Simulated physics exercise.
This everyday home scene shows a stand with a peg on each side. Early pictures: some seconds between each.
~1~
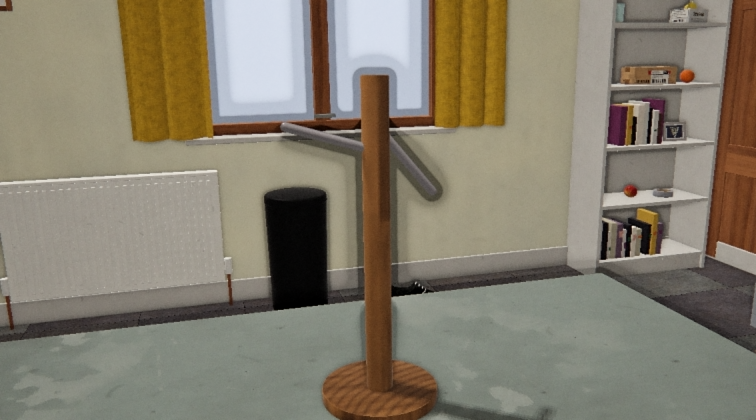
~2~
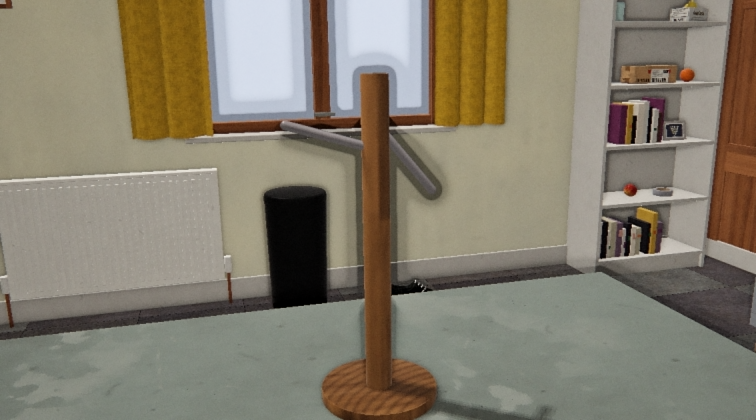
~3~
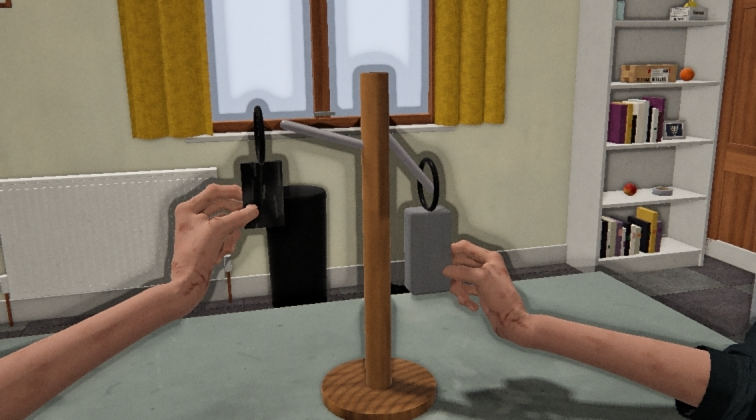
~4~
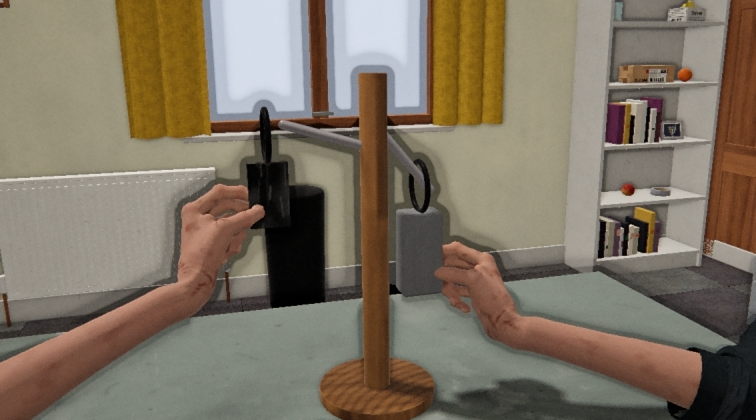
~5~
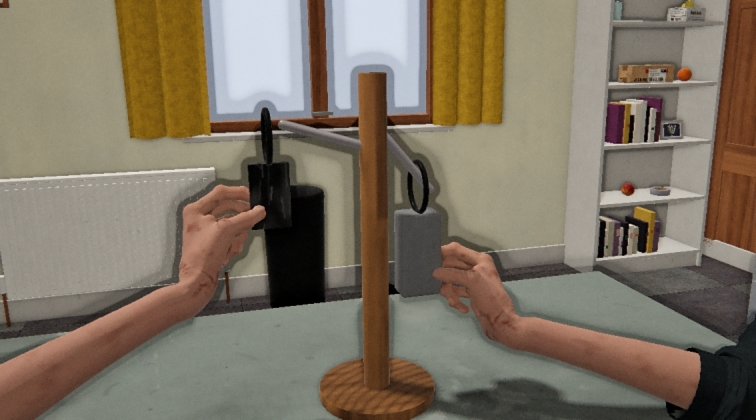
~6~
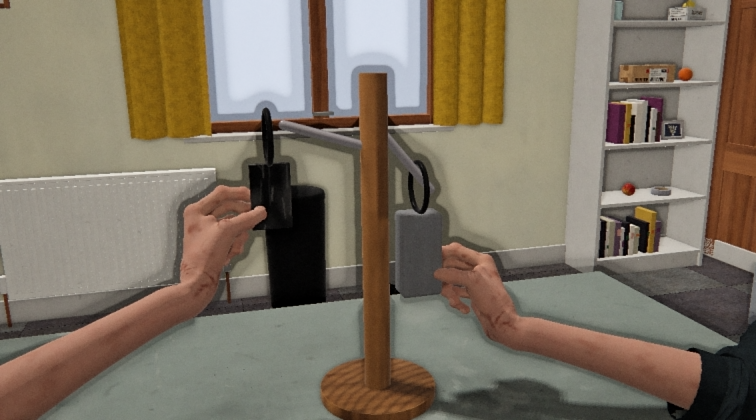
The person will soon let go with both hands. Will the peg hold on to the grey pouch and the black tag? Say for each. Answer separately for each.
Result: The grey pouch comes off; the black tag comes off.
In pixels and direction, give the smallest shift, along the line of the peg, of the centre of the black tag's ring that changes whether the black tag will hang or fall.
Looks like close to 16 pixels, moving right.
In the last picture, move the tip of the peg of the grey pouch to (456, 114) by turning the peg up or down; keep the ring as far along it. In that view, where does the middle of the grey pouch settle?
It comes to rest around (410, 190).
Then, 0.16 s later than the last frame, grey pouch tilted by 21° near (431, 272); black tag dropping near (272, 224).
Then, 0.26 s later than the last frame, grey pouch dropping near (450, 311); black tag dropping near (279, 347).
Then, 0.38 s later than the last frame, grey pouch dropping near (484, 336); black tag dropping near (279, 350).
When it is over, the grey pouch falls off, near (492, 357); the black tag falls off, near (279, 357).
